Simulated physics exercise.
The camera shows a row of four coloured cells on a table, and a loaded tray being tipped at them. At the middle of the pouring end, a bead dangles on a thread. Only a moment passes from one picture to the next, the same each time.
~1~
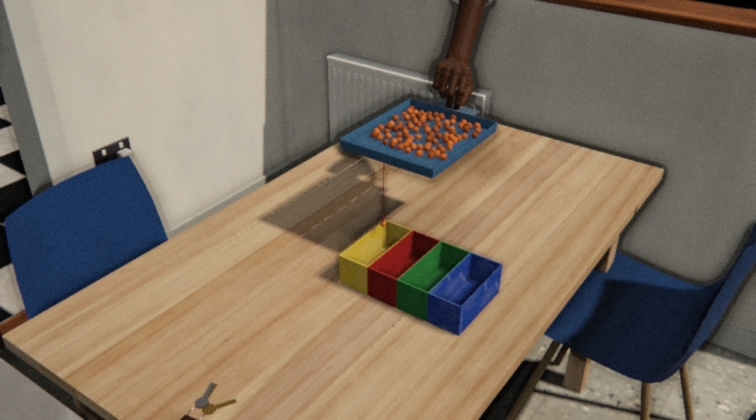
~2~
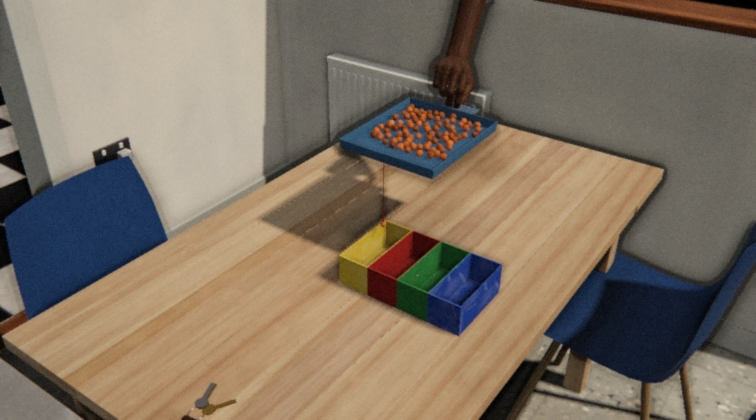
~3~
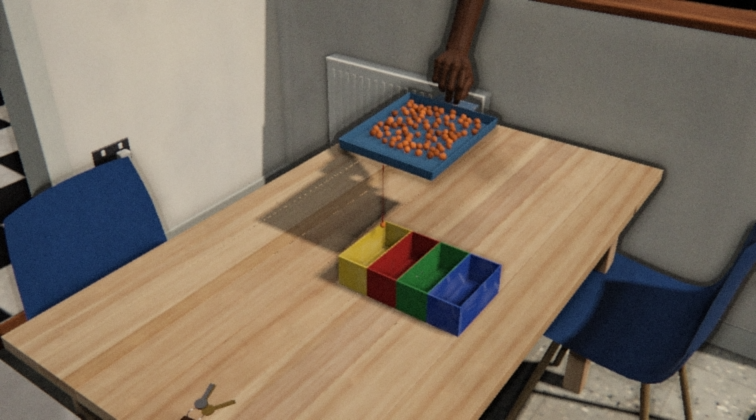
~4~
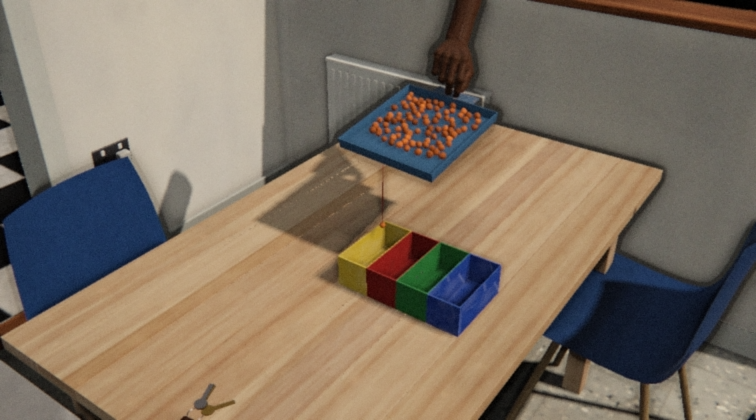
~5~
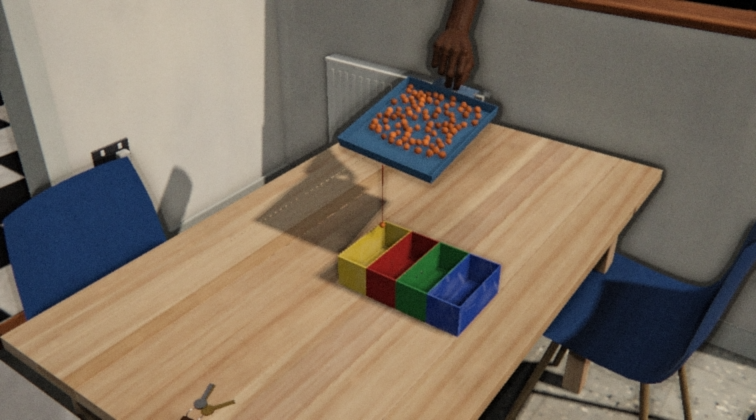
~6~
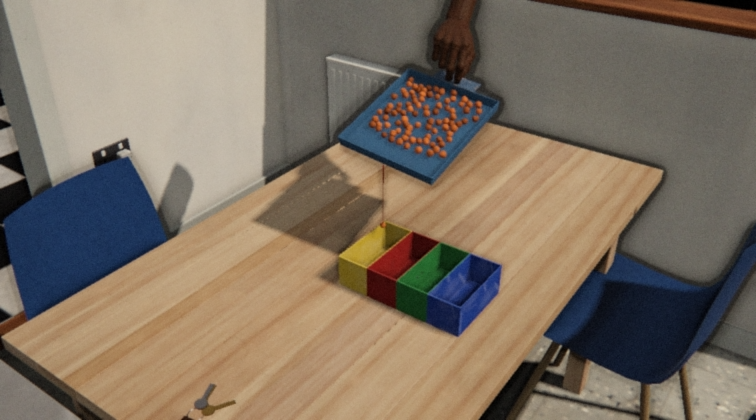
Blue tray of small orange pieces tilting gradually under a hand at its far side, above yellow, red, green and blue cells.
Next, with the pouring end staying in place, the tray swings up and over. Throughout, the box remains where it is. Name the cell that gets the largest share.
Red.
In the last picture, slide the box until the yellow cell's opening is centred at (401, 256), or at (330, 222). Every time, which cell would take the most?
Attempt 1 - the cell in yellow; attempt 2 - blue.
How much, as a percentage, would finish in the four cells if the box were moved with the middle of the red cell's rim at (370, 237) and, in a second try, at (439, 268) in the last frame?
First case 100 in a hundred, second case 70 in a hundred.
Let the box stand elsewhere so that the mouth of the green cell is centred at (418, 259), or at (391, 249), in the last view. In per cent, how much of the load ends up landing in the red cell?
Roughly 40% the first time and 10% the second time.
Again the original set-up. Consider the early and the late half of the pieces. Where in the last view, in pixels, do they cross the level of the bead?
Around (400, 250) first; around (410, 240) second.
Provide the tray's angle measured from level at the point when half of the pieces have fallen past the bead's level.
Tilt: Around 115 degrees.
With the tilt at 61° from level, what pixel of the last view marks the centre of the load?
Check around (413, 151) in the last picture.
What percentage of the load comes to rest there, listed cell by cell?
Yellow 20 %, red 50 %, green 20 %, blue 0 %.
Soon, tray tipped steeply; nearly all on the tray; a stray few falling or outside the box.
A while on, tray tipped right over; nearly all on the tray; a stray few in the red cell; a stray few in the blue cell; a stray few in the green cell; a stray few in the yellow cell; a stray few falling or outside the box.
Towards the end, tray tipped past a quarter turn; about half in the red cell; about a quarter in the yellow cell; about a quarter in the green cell; a stray few in the blue cell; a stray few falling or outside the box.
Finally, tray tipped past a quarter turn; about half in the red cell; about a quarter in the yellow cell; about a quarter in the green cell; a stray few in the blue cell; a stray few outside the box.
